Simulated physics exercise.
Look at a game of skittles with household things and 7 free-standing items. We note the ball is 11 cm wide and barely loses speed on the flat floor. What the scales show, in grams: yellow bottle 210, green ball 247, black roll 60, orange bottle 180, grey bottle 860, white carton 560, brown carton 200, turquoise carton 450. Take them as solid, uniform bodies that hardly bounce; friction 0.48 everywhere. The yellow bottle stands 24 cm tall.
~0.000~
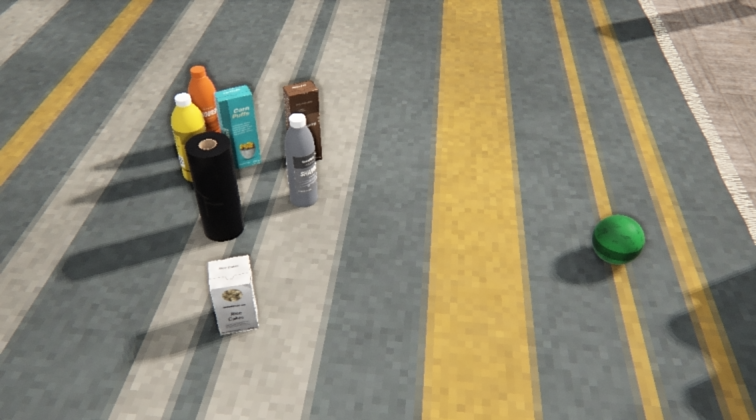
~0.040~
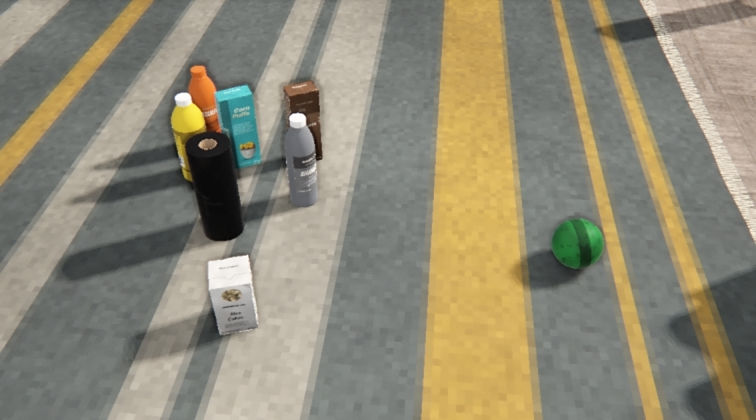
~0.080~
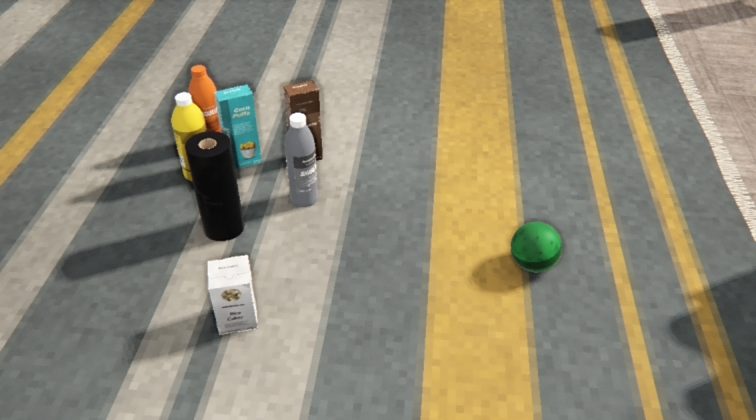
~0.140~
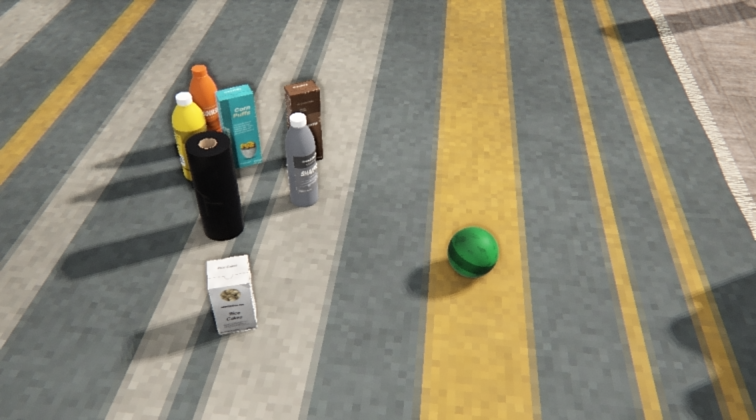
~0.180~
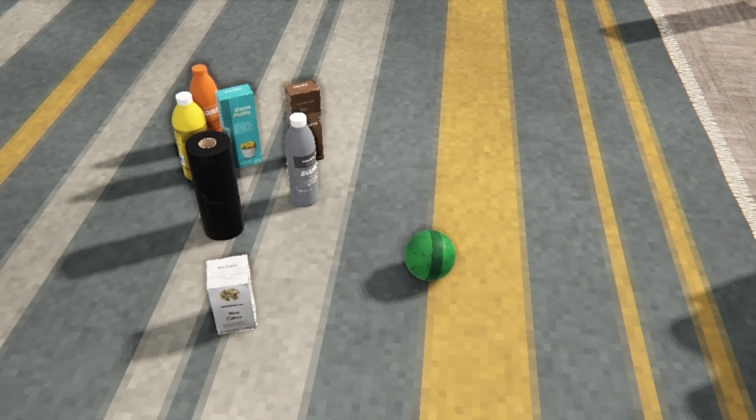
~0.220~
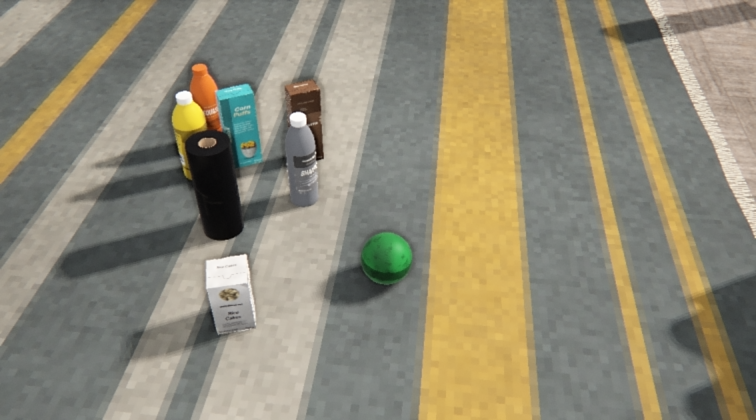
On a paved surface painted with white and yellow stripes, a green ball rolls steadily leftward from the right, crossing the wide yellow stripe, while the upright bottles, cartons and black roll on the left stay still.
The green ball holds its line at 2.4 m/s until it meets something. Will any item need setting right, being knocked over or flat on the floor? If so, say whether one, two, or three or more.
No, none do.
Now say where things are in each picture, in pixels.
In the first frame, ball has run 0 cm; green ball (618, 240); black roll (216, 189).
In the second frame, ball has run 10 cm; green ball (577, 244); white carton (234, 296).
In the third frame, ball has run 19 cm; green ball (536, 247); turquoise carton (239, 129).
In the fourth frame, ball has run 34 cm; green ball (473, 252); grey bottle (301, 160).
In the fifth frame, ball has run 44 cm; green ball (430, 255); brown carton (305, 124).
In the sixth frame, ball has run 53 cm; green ball (386, 258); black roll (216, 187).
Around 0.42 s, ball has run 94 cm; green ball near (200, 252); white carton shifted 2 cm.
Around 0.72 s, ball has run 147 cm; white carton shifted 2 cm.
Around 1.02 s, white carton shifted 2 cm.
Finally (1.2 s), all 7 still in place (within 8 cm). Final places as that camera would see them, yellow bottle near (192, 135), black roll near (216, 187).
